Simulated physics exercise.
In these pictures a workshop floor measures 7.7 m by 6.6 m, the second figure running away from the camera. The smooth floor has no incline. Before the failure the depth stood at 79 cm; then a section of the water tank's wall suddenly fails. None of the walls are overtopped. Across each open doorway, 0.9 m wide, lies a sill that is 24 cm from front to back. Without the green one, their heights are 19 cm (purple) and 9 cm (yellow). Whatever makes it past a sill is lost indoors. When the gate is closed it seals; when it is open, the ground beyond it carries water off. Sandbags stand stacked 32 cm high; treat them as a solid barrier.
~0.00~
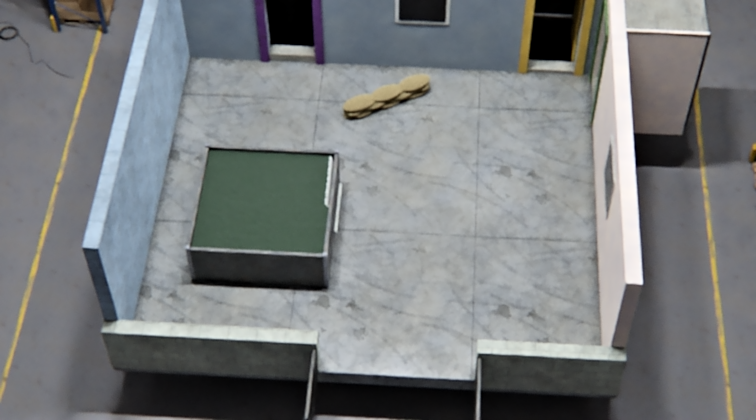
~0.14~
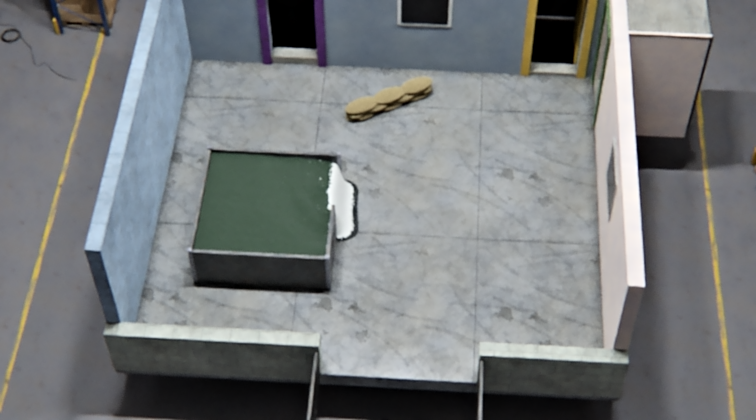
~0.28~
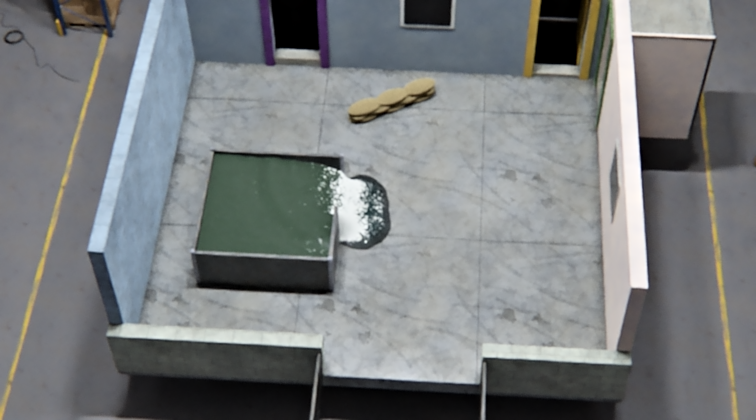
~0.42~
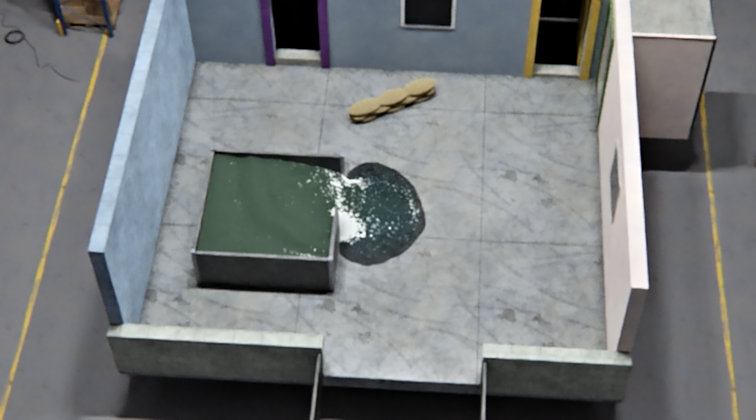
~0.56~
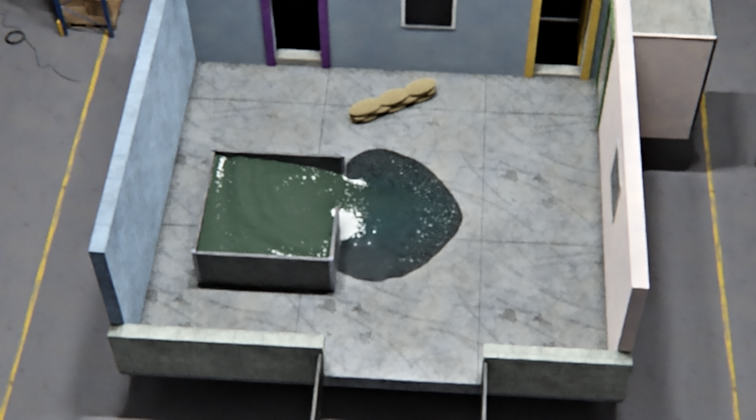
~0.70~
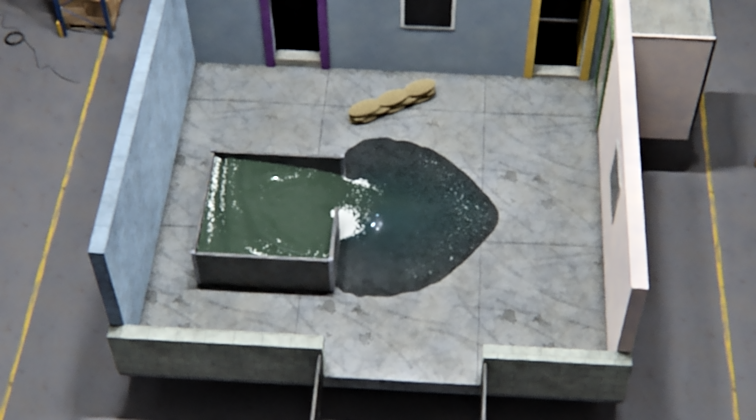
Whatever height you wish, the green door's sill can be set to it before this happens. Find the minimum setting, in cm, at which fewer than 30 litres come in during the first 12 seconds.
The minimum is about 20 cm.
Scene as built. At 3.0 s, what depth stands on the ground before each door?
Green door 27 cm, purple door 0 cm, yellow door 23 cm.
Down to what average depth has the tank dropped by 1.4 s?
I'd put it near 56 cm.
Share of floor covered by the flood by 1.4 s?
The wet part is about 35 per cent.
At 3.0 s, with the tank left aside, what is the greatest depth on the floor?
Around 34 centimetres.
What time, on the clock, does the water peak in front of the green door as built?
Around 3.4 s, give or take.
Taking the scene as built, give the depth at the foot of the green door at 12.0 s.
10.0 cm.
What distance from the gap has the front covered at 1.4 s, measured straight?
4.6 metres.
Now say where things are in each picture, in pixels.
In the first picture, the water tank at (265, 202) is whole and still, 79 cm deep; the green door at (598, 64) is dry.
In the second picture, the gap is at (335, 200), the front 0.3 m out at (353, 231); the back of the water tank holds 79 cm.
In the third picture, the front is at (384, 231), 0.8 m from the gap at (338, 203); 1.0 m2 of floor is wet, 79 cm left at the back.
In the fourth picture, the gap is at (339, 204), the front 1.4 m out at (419, 228); the back of the water tank holds 79 cm.
In the fifth picture, the front is at (454, 227), 2.0 m from the gap at (339, 204); 4.1 m2 of floor is wet, 77 cm left at the back.
In the sixth picture, the front is at (492, 224), 2.7 m from the gap at (339, 205); 6.1 m2 of floor is wet, 68 cm left at the back; the green door at (604, 68), 5.4 m from the gap, is still 3.1 m from the nearest water.
After 1.4 s water covers 35 % of the floor, deepest (45 cm) near (349, 206); it has not reached the green door.
After 3.0 s water covers 50 % of the floor, deepest (34 cm) near (601, 378); 27 cm at the green door, 4 litres in over its 23 cm sill.
After 12.0 s water covers 95 % of the floor, deepest (10 cm) near (594, 179); 10 cm at the green door, 17 litres in over its 23 cm sill.
At the green door as built, the water arrived by 2.1 s and peaked near 28 cm at 3.4 s.
With a sill of 17 cm, 49 litres would have come in within the 12 s; with 22.5 cm, 18 litres. So under 30 litres takes about 20 cm.
